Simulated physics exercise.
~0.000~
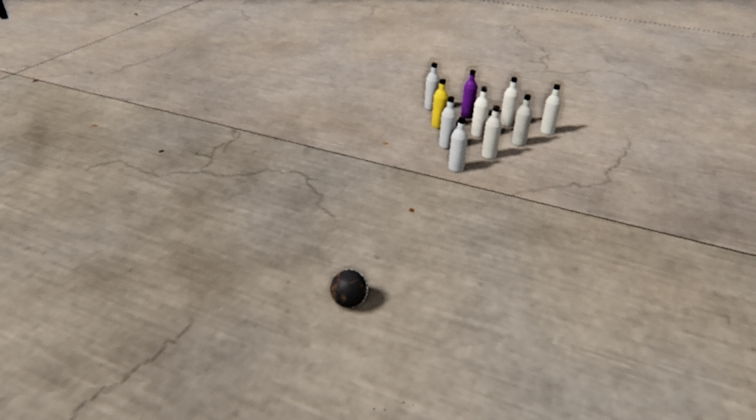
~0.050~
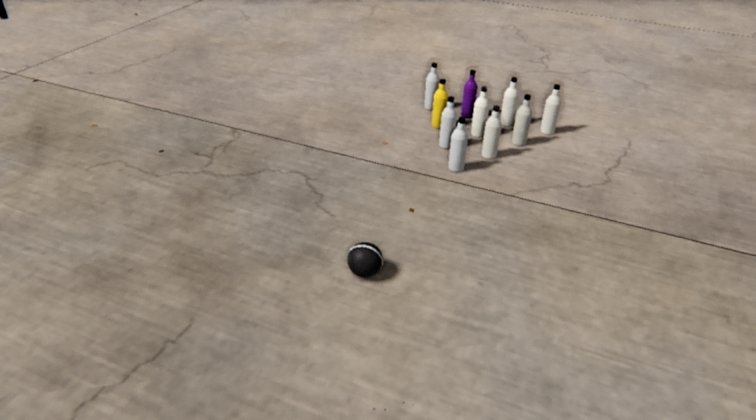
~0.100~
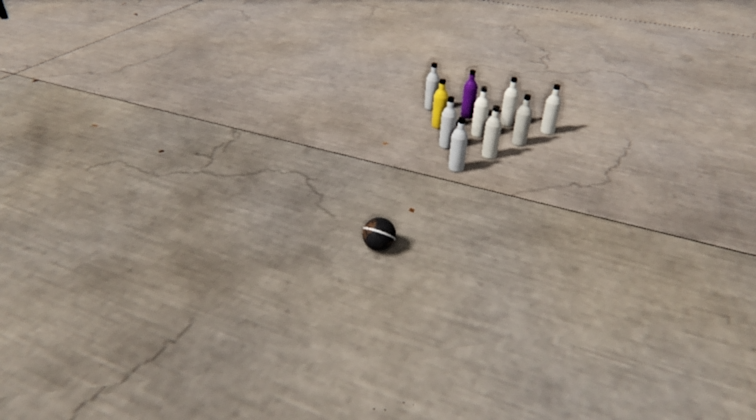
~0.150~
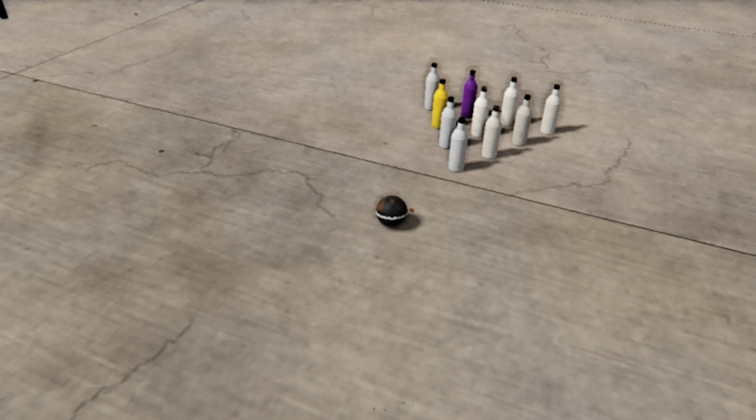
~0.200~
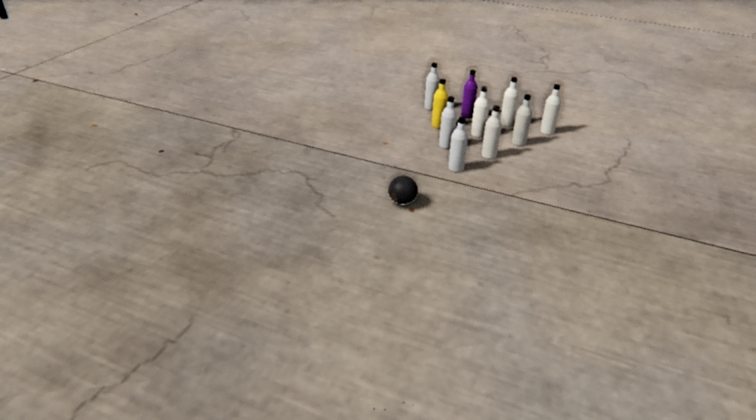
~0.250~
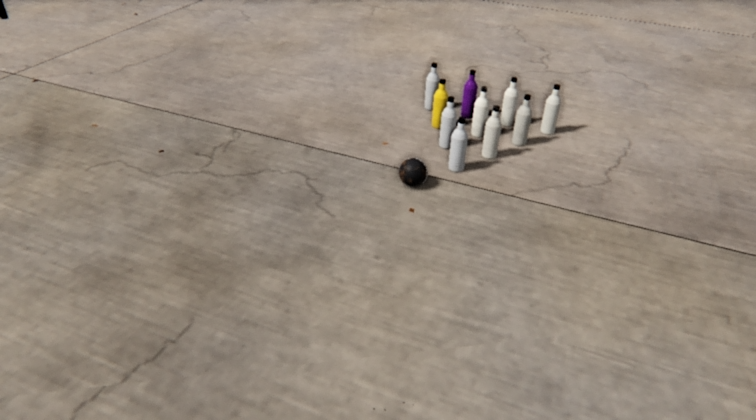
The clip shows a dark ball with a pale stripe rolling away across cracked concrete, moving slightly rightward toward a wedge of capped bottles, mostly white with one yellow and one purple, which all stand still as it nears them.
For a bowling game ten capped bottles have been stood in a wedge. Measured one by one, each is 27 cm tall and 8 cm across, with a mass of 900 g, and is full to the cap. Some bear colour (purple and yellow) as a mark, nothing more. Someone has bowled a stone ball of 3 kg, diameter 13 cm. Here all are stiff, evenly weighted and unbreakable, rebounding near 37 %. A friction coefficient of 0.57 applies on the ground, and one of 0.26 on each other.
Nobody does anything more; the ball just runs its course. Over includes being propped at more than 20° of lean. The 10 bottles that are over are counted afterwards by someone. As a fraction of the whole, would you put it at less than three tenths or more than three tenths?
Counted up, it comes to more than three tenths.
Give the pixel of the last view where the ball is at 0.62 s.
It should be about (433, 99) in pixels.
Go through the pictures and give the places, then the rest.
In the first frame (we follow the side turned to the camera), ball (349, 289) 1.02 m before the front row; purple bottle (465, 95); yellow bottle (441, 106); no piece has moved.
Ball (365, 260) 86 cm before the front row; purple bottle (465, 95), in the second frame.
Ball (379, 234) 70 cm before the front row; purple bottle (465, 95), in the third frame.
Ball (392, 211) 54 cm before the front row; purple bottle (465, 95), in the fourth frame.
Ball (403, 191) 38 cm before the front row; purple bottle (465, 95), in the fifth frame.
Ball (413, 172) 22 cm before the front row; purple bottle (465, 95); yellow bottle (441, 106); no piece has moved, in the sixth frame.
Around 0.46 s, ball still moving; 1 of the 10 bottles over; yellow bottle tipped 16°.
Around 0.62 s, ball still moving; 2 of the 10 bottles over; yellow bottle lying flat.
Around 0.92 s, ball still moving; 5 of the 10 bottles over; yellow bottle lying flat.
Finally (1.4 s), ball rolling away; 5 of the 10 bottles over; yellow bottle lying flat; purple bottle unmoved. That is 50 per cent. Seen by the last camera, middles, yellow bottle near (468, 72), purple bottle near (470, 94).
